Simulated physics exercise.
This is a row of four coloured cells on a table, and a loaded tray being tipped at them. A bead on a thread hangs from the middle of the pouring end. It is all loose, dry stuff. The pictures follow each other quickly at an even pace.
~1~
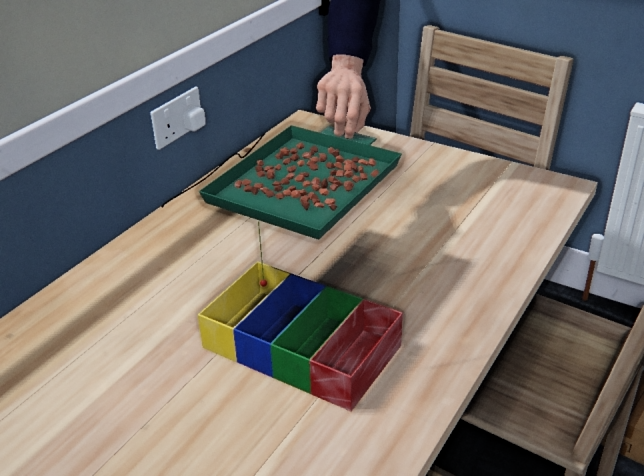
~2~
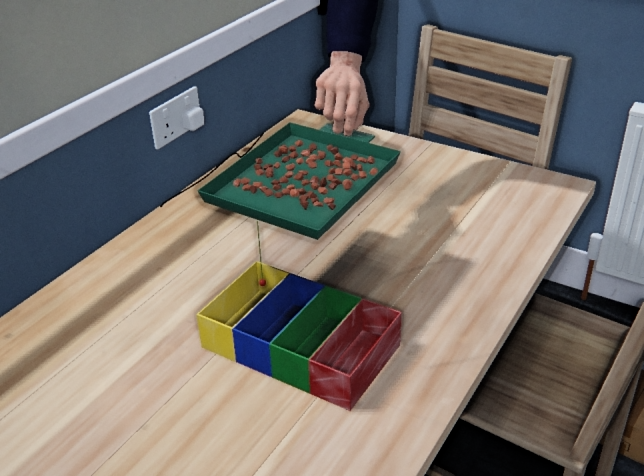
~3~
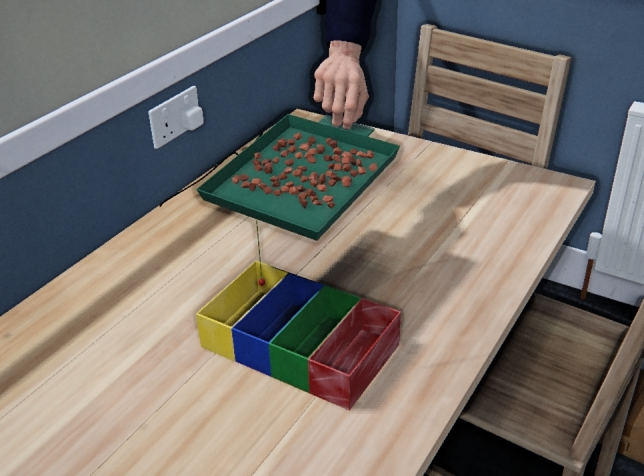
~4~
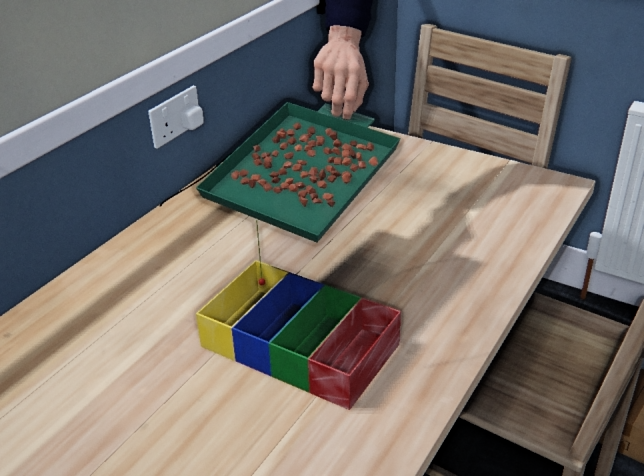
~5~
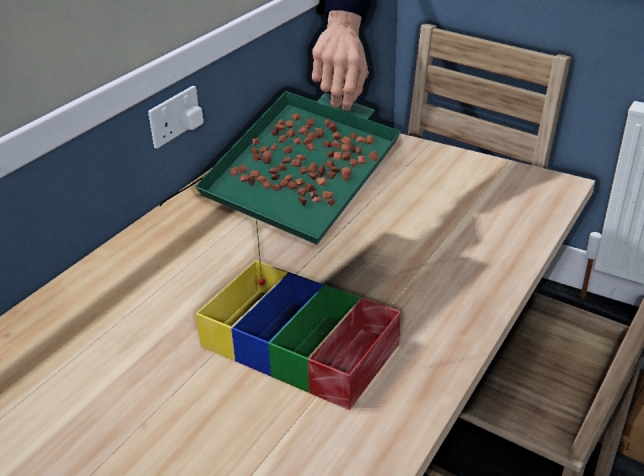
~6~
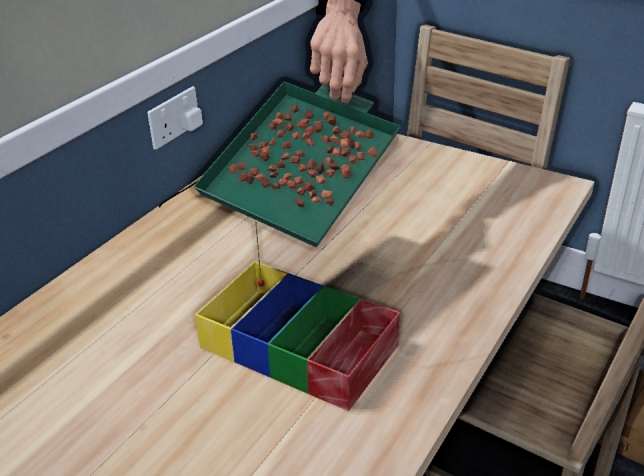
A green tray of small reddish-brown bits, held by a hand at its far end, tilted gradually toward its near right corner above a table, while the yellow, blue, green and red boxes stayed still.
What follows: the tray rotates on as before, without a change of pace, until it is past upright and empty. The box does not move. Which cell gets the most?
The green one ends fullest.
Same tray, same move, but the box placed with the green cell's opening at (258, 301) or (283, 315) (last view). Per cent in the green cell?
Roughly 0 per cent, and 50 per cent.
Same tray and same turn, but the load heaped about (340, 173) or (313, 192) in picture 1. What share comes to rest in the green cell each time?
In turn 80 and 80 in a hundred.
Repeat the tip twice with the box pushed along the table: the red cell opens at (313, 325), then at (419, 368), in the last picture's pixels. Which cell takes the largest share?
In turn: The red cell; the cell in yellow.
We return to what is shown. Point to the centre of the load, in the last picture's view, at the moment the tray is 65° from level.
Close to (301, 230).
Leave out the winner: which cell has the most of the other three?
Next in line is the blue cell.
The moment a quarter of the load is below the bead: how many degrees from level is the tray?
At about 80°.
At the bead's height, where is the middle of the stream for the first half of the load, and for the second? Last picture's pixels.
Around (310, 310) and then (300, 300).
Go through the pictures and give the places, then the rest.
In the first frame, corners of the pouring end (204, 190) and (318, 227), level; middle of the load (305, 174), bits of crushed brick; bead on its thread (264, 283); yellow cell (218, 335); blue cell (253, 350); green cell (291, 366); red cell (331, 382).
In the second frame, corners of the pouring end (203, 190) and (317, 227), level; middle of the load (303, 173).
In the third frame, corners of the pouring end (202, 188) and (316, 228), tipped barely, lowest at the right corner; middle of the load (302, 168).
In the fourth frame, corners of the pouring end (201, 187) and (316, 231), tipped a little, lowest at the right corner; middle of the load (302, 162).
In the fifth frame, corners of the pouring end (200, 185) and (316, 234), tipped clearly, lowest at the right corner; middle of the load (301, 157).
In the sixth frame, corners of the pouring end (199, 185) and (316, 238), tipped clearly, lowest at the right corner; middle of the load (300, 153); yellow cell (215, 335); blue cell (251, 350); green cell (289, 366); red cell (328, 382).
Just after the last frame, tray tipped steeply; almost all on the tray; about a tenth falling or outside the box.
A moment on, tray tipped past a quarter turn; roughly a third on the tray; roughly half in the green cell; about a tenth in the blue cell; about a tenth falling or outside the box.
Further on, tray tipped past a quarter turn; roughly two thirds in the green cell; roughly a third in the blue cell.
When it is over, tray tipped past a quarter turn; roughly two thirds in the green cell; roughly a third in the blue cell; not one in the red cell; not one in the yellow cell.
